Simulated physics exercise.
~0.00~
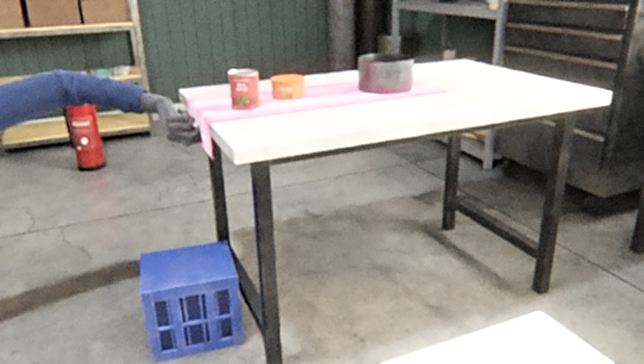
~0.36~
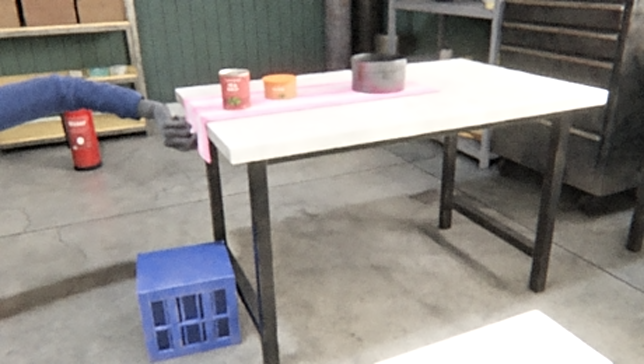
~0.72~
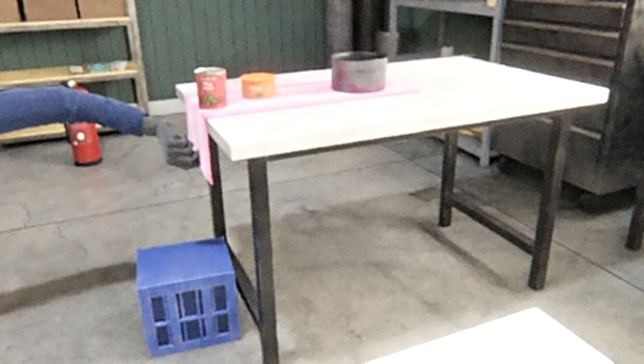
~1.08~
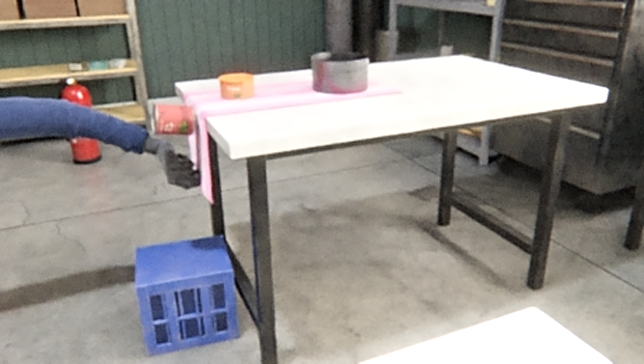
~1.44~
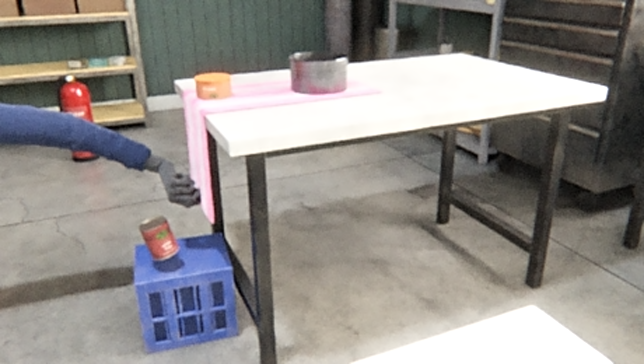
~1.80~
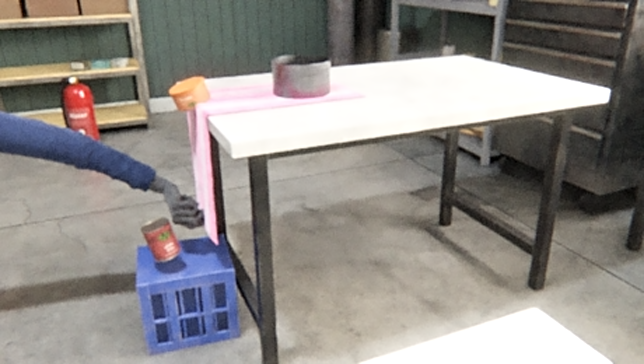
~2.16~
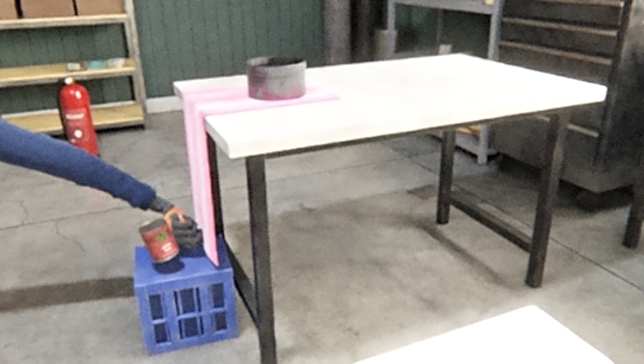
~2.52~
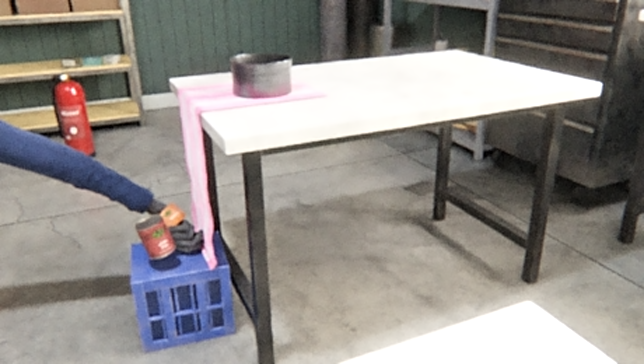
A gloved hand pulled a pink cloth down over the left end of a white workbench, and the red tin, then the orange tub, went over the edge, ending up by the blue crate below while the dark pot slid closer but stayed on top.
